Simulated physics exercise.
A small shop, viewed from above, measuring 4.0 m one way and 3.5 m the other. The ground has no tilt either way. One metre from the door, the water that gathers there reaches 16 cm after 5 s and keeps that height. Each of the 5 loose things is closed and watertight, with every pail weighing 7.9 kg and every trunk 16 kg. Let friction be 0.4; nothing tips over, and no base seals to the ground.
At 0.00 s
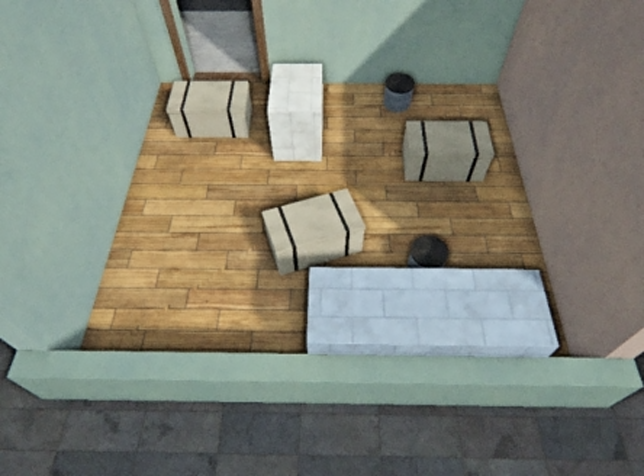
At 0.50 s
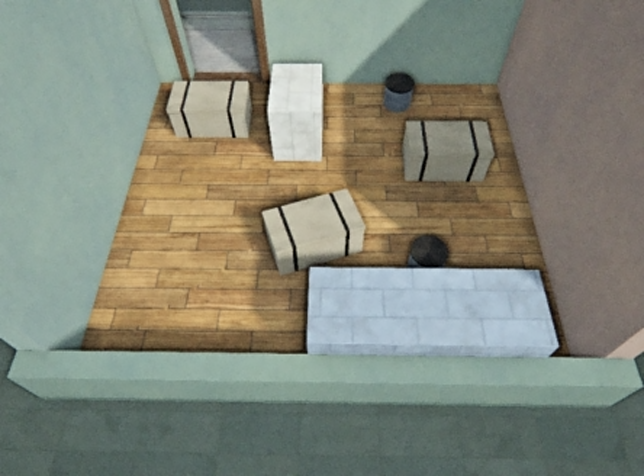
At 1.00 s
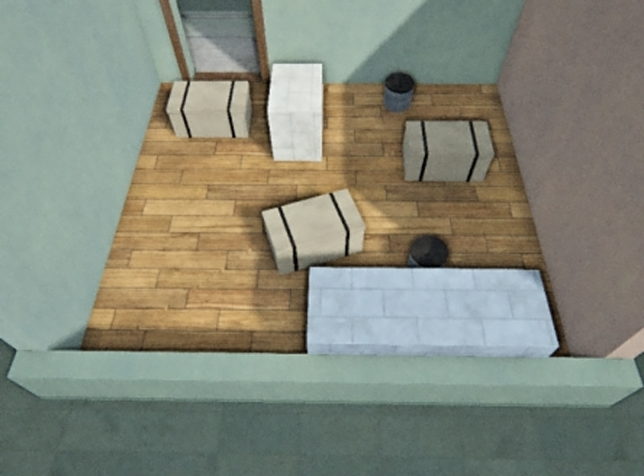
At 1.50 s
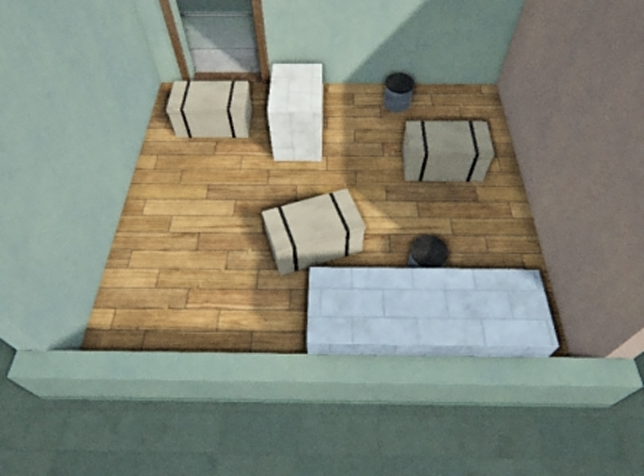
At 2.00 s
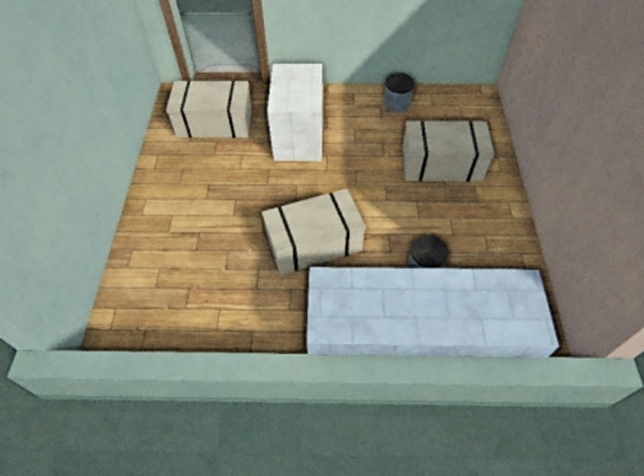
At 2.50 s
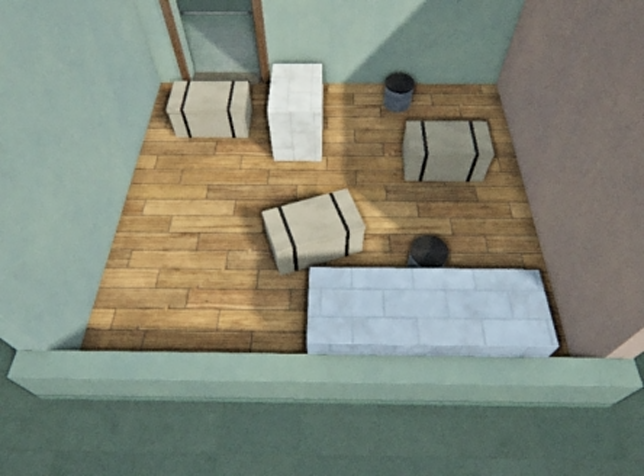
Murky green water spreads over the dark paving outside a small, wood-floored shop, seen from above with pale green walls and a brownish one at right. Inside are three beige trunks with black bands, two dark pails, a white block near the back doorway and a long pale one at front right. The water then tints the ground beyond the doorway, while everything indoors and the camera stay still.
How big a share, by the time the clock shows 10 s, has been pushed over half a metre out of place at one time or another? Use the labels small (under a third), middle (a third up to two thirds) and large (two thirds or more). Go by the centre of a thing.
Small.
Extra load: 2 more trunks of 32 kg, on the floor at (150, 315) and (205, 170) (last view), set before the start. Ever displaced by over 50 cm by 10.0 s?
Order as asked: Not as far and farther.
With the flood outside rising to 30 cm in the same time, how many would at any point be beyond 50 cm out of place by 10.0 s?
Count: 4.
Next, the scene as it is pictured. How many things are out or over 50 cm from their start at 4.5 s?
I get 0.
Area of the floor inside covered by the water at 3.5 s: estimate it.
Roughly 0.5 m2.
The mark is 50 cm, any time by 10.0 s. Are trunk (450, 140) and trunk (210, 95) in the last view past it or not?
Well, the first goes shorter, the second farther.
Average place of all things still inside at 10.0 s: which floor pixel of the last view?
The centre sits near (368, 213).
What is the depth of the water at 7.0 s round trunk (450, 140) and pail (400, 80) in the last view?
I'd put it at 0 cm and 2 cm respectively.
After 3.5 s 0 of 5 are over 50 cm from their spots; 0 afloat.
After 4.5 s 0 of 5 are over 50 cm from their spots; 0 afloat.
After 7.0 s 1 of 5 are over 50 cm from their spots; 0 afloat.
After 10.0 s 1 of 5 are over 50 cm from their spots, and 1 have been at some point; 1 afloat.
